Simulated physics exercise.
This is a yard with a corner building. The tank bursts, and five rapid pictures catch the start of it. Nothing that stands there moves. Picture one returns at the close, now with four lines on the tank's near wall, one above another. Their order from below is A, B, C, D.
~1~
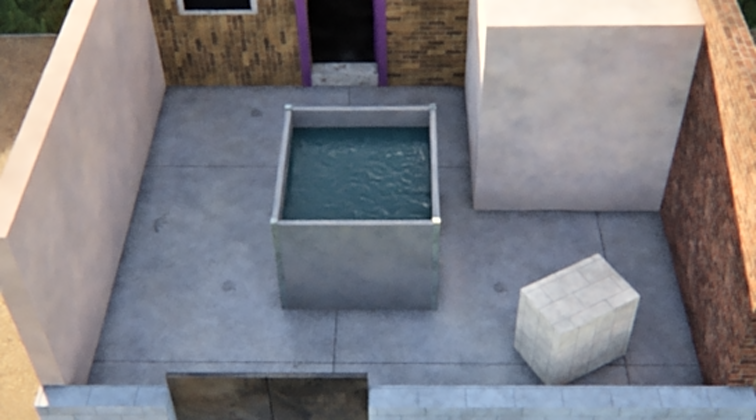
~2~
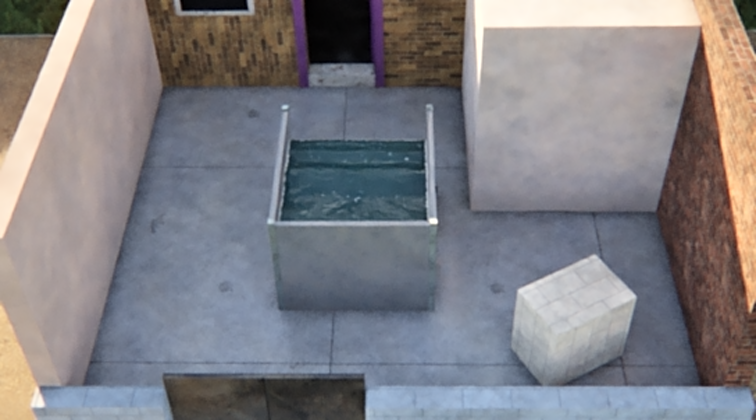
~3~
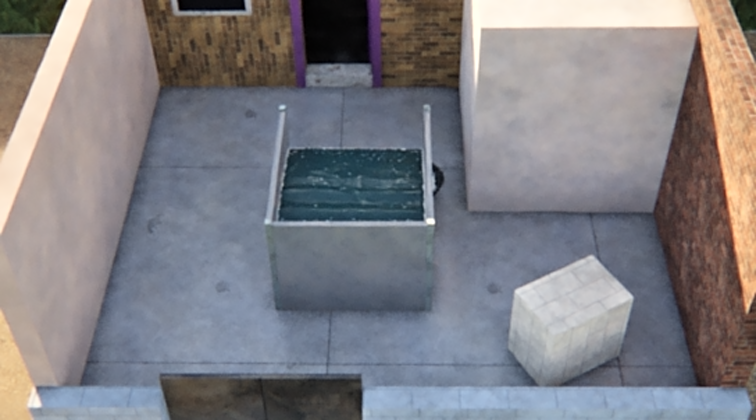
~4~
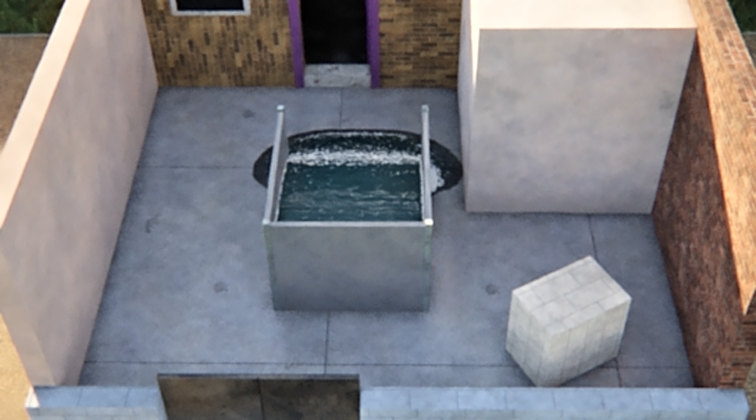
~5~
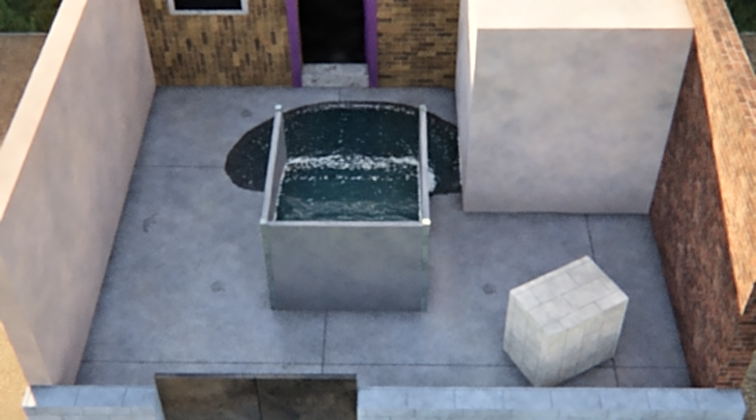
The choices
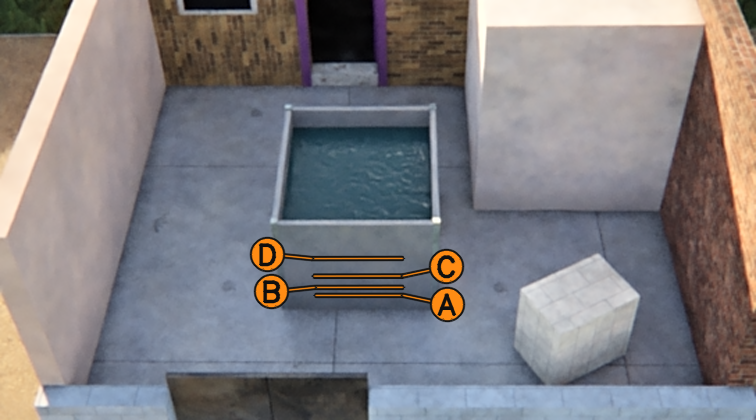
Water in a square, grey-walled tank surges out through its open back side once the far panel is gone, then spreads across the concrete yard in a dark, widening pool toward the brick wall and purple doorway.
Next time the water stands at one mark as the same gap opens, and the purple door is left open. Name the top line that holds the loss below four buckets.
B.
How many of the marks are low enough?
Two of them.
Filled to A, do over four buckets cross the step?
No, not at all.
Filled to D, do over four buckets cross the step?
Yes, it does.
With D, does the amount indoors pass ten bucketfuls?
Yes, it does.
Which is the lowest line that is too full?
Here it is line C.
On the marked copy, A at (359, 295); B at (358, 287); C at (358, 276); D at (357, 258); from the bottom up A, B, C, D.
Choosing A, nothing gets over.
Choosing B, a splash gets over, under a bucket.
Choosing C, about 8 bucketfuls get in.
Choosing D, dozens of bucketfuls pour in.
